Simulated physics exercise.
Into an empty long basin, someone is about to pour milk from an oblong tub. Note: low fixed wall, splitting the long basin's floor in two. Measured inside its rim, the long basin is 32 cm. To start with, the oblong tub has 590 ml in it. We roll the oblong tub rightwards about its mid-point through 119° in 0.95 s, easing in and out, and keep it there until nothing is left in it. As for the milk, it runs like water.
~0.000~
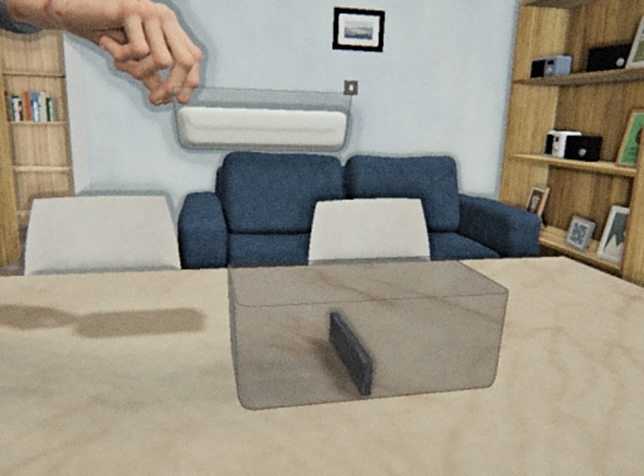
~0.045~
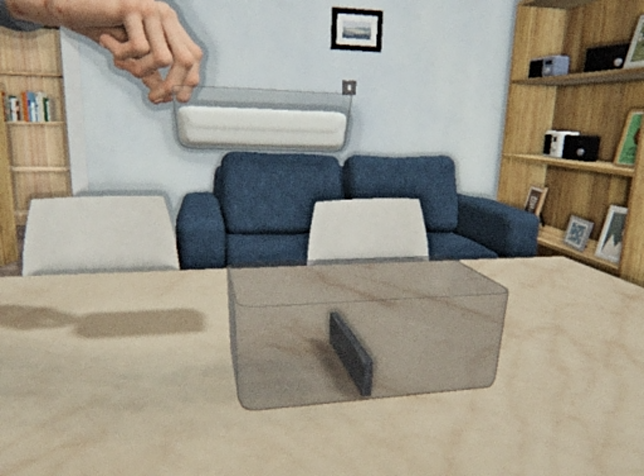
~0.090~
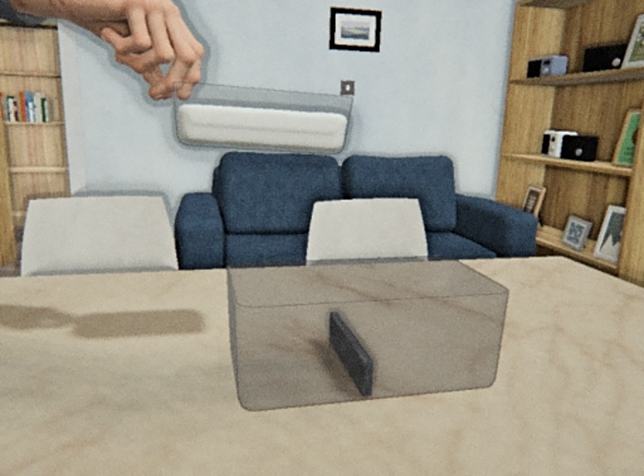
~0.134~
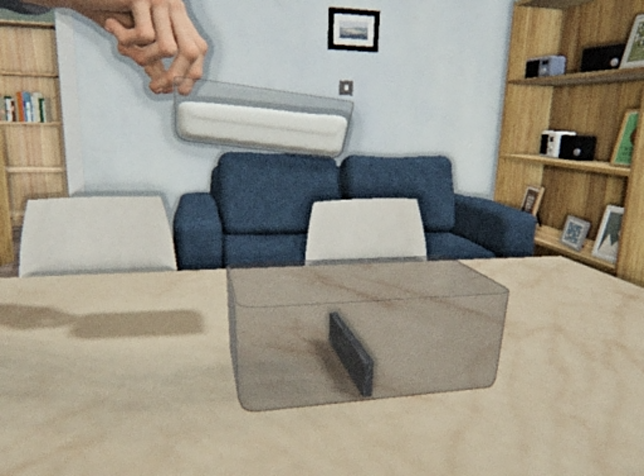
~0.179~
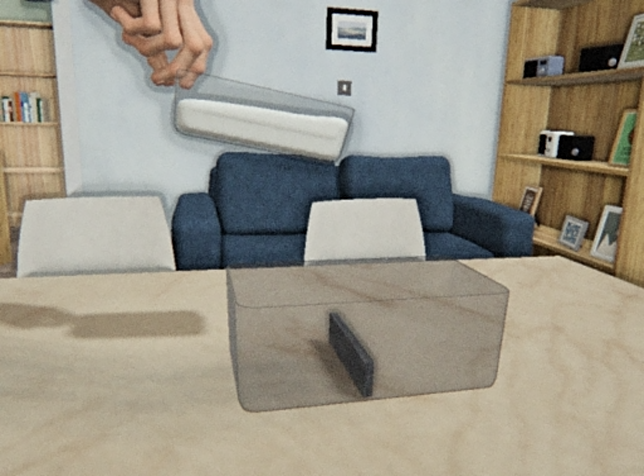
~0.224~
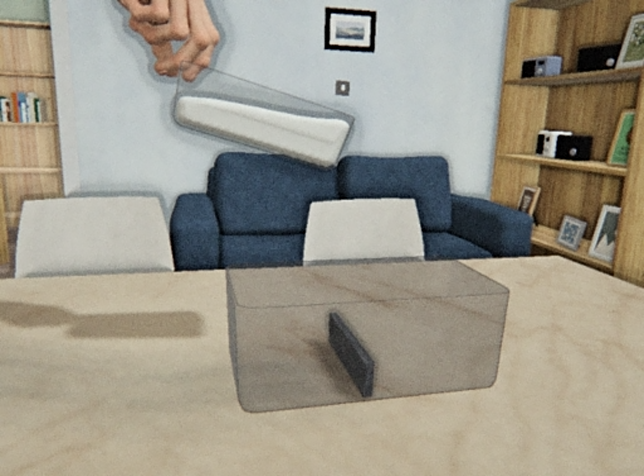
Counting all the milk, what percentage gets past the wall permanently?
The share past the wall is about 78 per cent.
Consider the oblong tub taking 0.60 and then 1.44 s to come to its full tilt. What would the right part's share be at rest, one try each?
Near 75 in a hundred on the first go and near 75 in a hundred on the second.
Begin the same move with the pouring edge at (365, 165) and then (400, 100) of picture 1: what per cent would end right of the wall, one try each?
In turn about 85 and 85 per cent.
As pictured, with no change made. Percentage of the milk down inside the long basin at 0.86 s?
I'd say roughly 96 in a hundred of it.
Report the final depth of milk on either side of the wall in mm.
Depths at rest: Left around 6 mm, right around 18 mm.
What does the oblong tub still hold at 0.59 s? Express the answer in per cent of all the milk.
Some 12 % of it is still there.
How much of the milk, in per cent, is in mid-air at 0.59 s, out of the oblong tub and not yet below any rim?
It comes to roughly 60 per cent.
After 0.59 s the tilt is 82° and 12 per cent is still to pour, 0 is left of the wall and 28 right of it.
After 0.86 s the tilt is 116° and 0 per cent is still to pour, 18 is left of the wall and 78 right of it.
After 1.14 s the tilt is 119° and 0 per cent is still to pour, 20 is left of the wall and 78 right of it.
After 1.45 s the tilt is 119° and 0 per cent is still to pour, 20 is left of the wall and 78 right of it.
In the end 20 per cent lies left of the wall, 78 right of it and 2 outside.
